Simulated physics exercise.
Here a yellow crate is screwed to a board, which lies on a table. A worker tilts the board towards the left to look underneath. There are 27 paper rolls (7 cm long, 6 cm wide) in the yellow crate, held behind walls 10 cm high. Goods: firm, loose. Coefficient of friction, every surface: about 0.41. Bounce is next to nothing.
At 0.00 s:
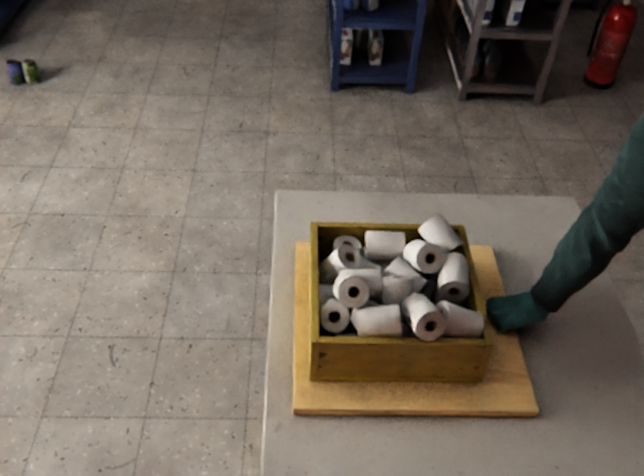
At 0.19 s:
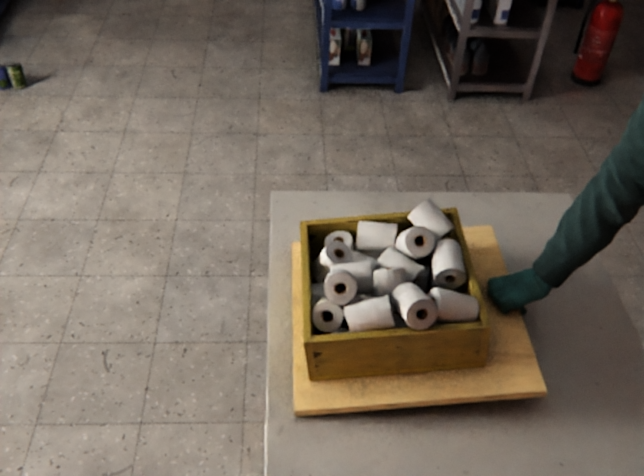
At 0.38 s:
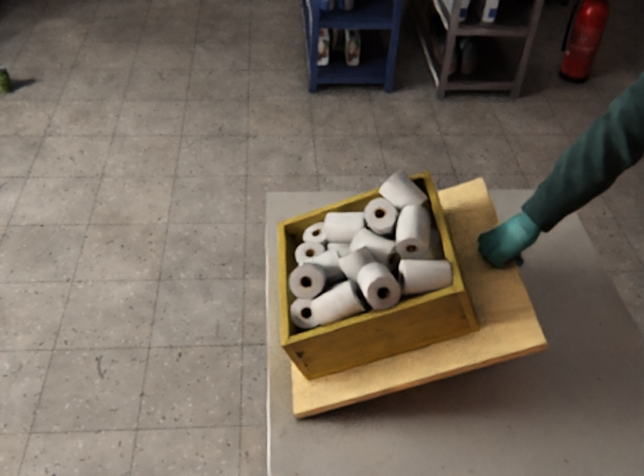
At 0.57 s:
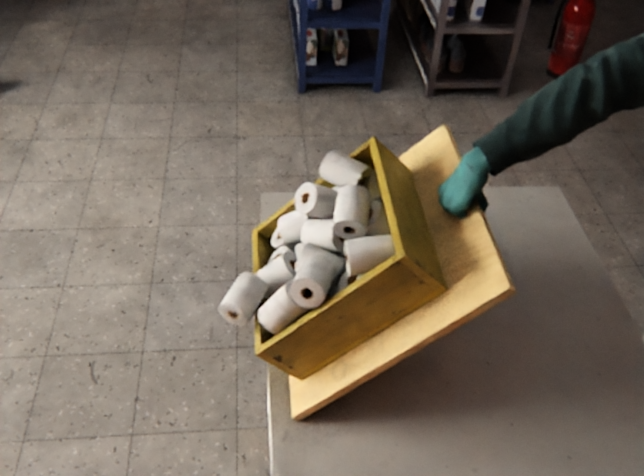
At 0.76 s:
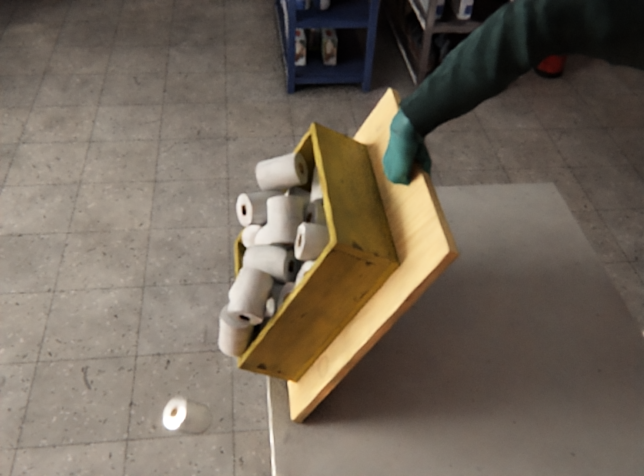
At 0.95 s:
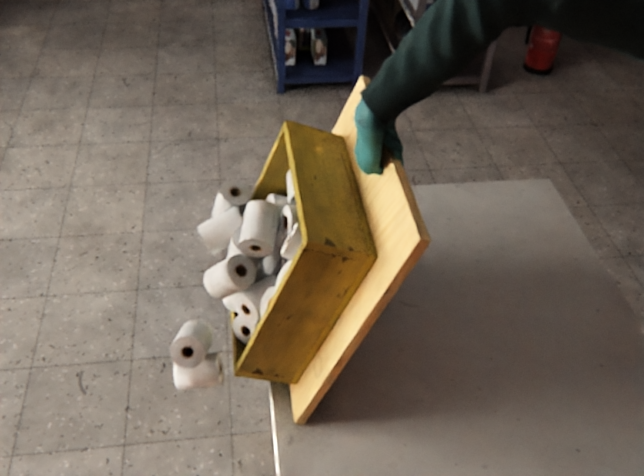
We see a gloved hand lift the right side of a board on a table, tilting it steeply leftward with its attached yellow crate, as white paper rolls shift inside and then several tumble out over the crate's left wall.
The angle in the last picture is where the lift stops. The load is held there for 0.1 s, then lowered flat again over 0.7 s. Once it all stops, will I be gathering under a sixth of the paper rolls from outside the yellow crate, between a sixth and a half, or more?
You will gather between a sixth and a half of them.
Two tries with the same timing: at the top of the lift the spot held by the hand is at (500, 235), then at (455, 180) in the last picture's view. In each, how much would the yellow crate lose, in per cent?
First try the yellow crate sheds 0 per cent of its load, second try 20 per cent.
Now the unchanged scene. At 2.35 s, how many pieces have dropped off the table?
Around 12.
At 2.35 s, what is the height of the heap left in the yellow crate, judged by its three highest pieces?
10 cm, more or less.
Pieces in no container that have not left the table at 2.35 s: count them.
Estimated count: 0.
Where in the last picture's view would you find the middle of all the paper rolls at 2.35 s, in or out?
They're centred near (331, 307).
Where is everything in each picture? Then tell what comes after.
In the first picture (each is followed by its nearest rim corner in this view; the camera moves round a little), yellow crate, (320, 339); 0° from level; none out.
In the second picture, yellow crate, (311, 339); 7° from level.
In the third picture, yellow crate, (289, 340); 24° from level.
In the fourth picture, yellow crate, (261, 348); 45° from level.
In the fifth picture, yellow crate, (242, 360); 62° from level; 1 out, the lowest roll at (188, 416).
In the sixth picture, yellow crate, (237, 368); 69° from level; 6 out.
After 1.17 s, tilt 64°; yellow crate 19 in, 8 out.
After 1.45 s, tilt 27°; yellow crate 16 in, 11 out.
After 1.85 s, tilt 0°; yellow crate 16 in, 11 out.
Outcome (at 2.35 s), yellow crate 16 in, 11 out. Asked share, 11 of 27, 41 per cent.
